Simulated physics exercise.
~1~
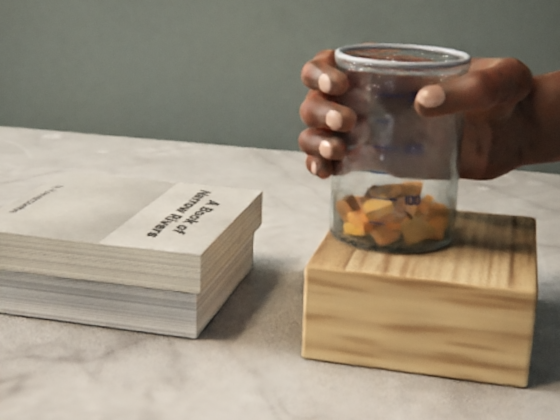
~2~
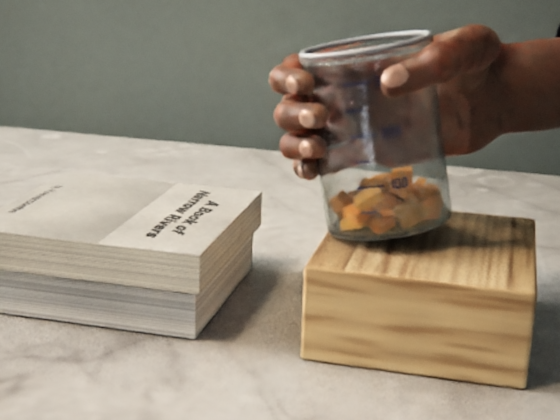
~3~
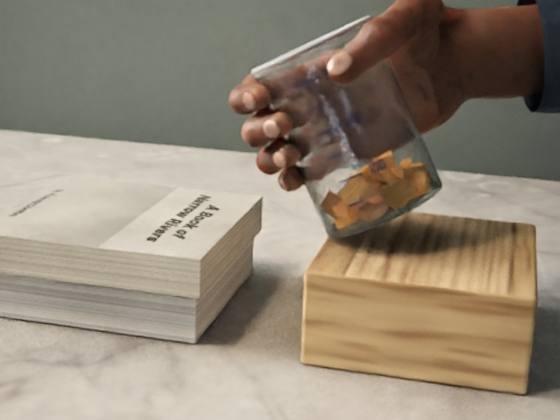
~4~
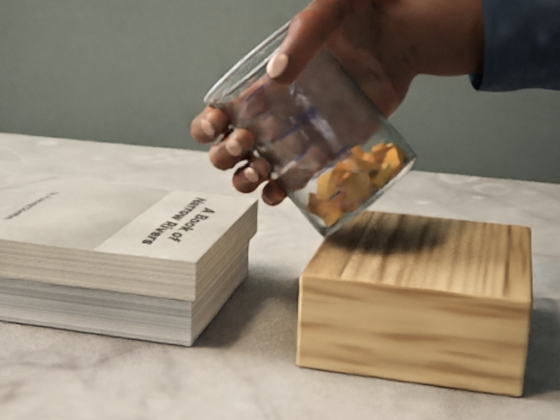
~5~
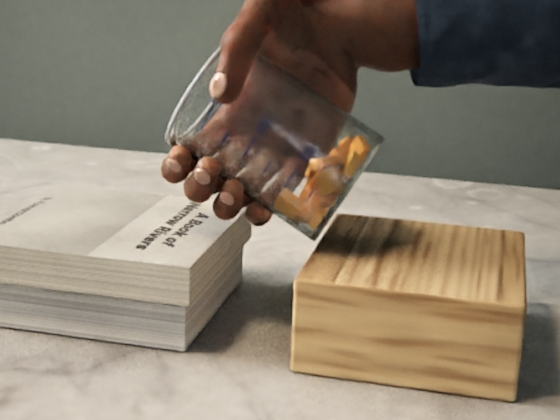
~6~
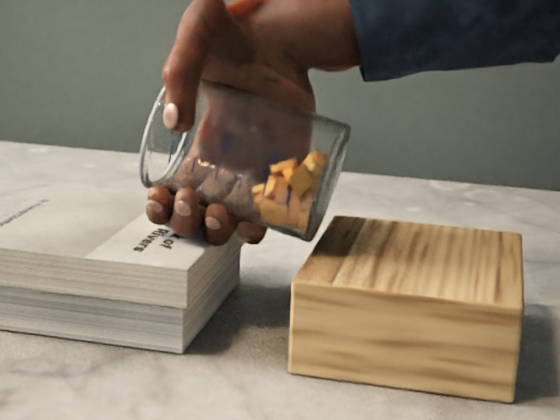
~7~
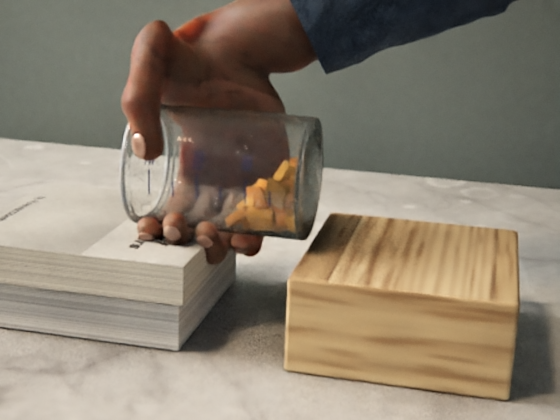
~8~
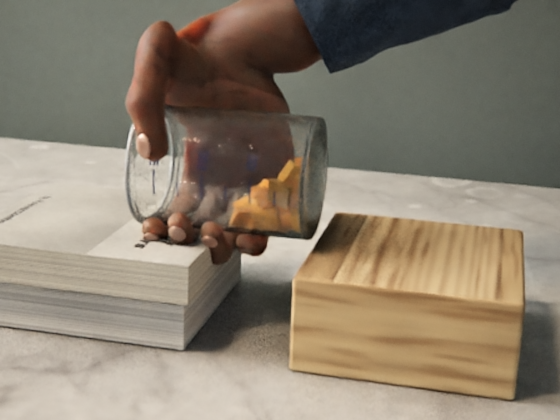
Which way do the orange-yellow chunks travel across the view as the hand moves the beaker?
They travel to the left, carried inside the beaker from above the wooden block toward the books.
